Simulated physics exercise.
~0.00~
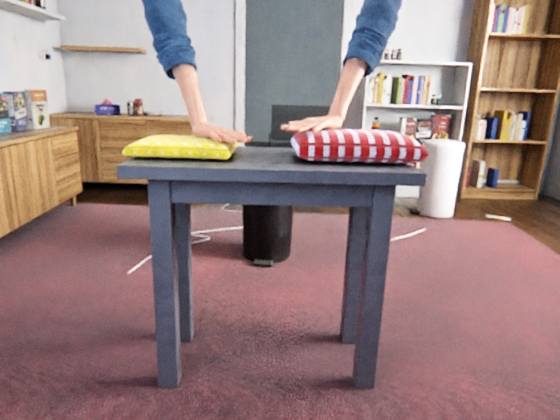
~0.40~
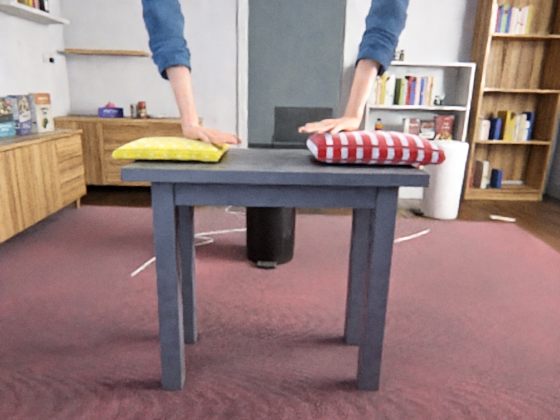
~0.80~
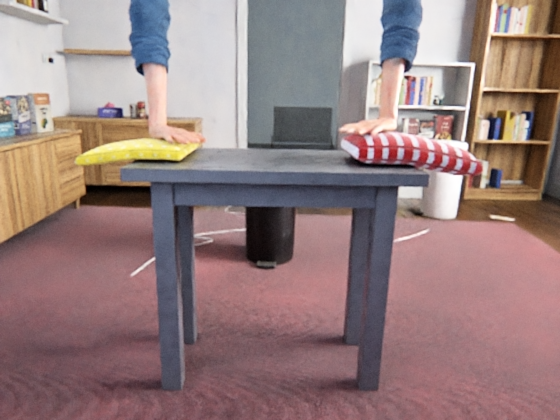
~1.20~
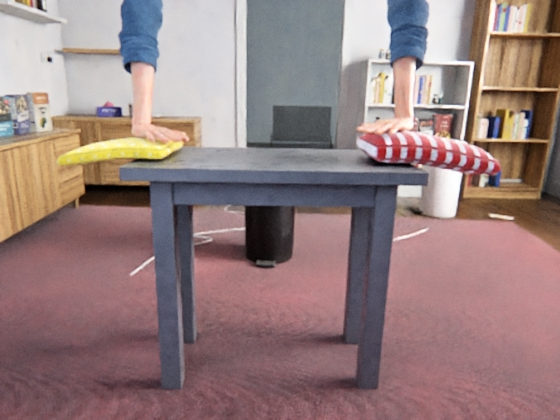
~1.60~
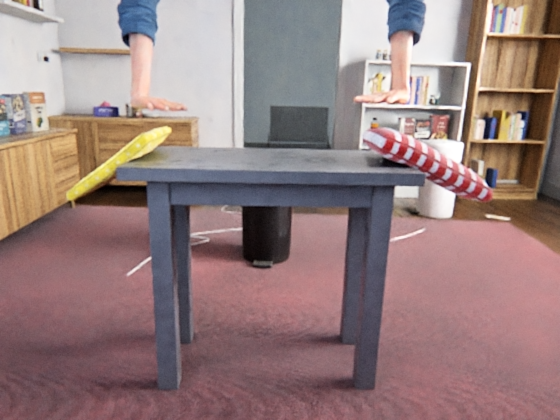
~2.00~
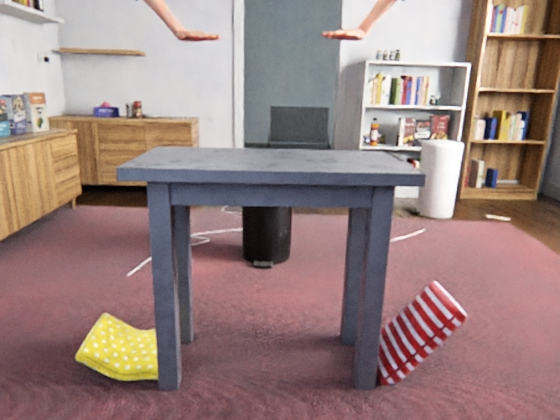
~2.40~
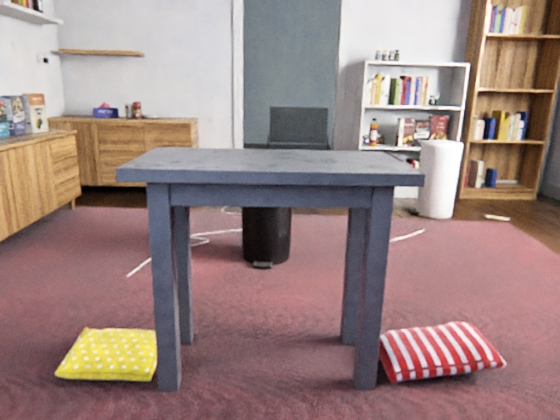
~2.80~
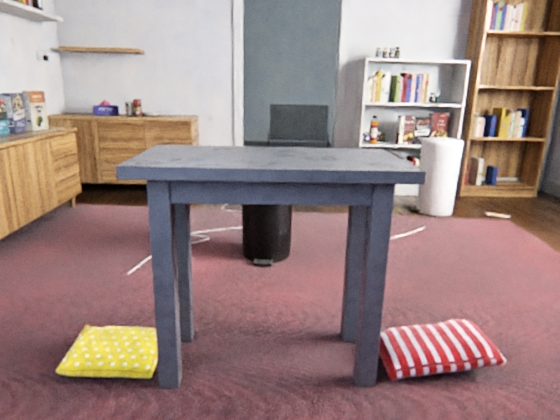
Yellow and red-striped cushions being pushed apart by two hands on a table, tipping off opposite ends and landing on the floor.
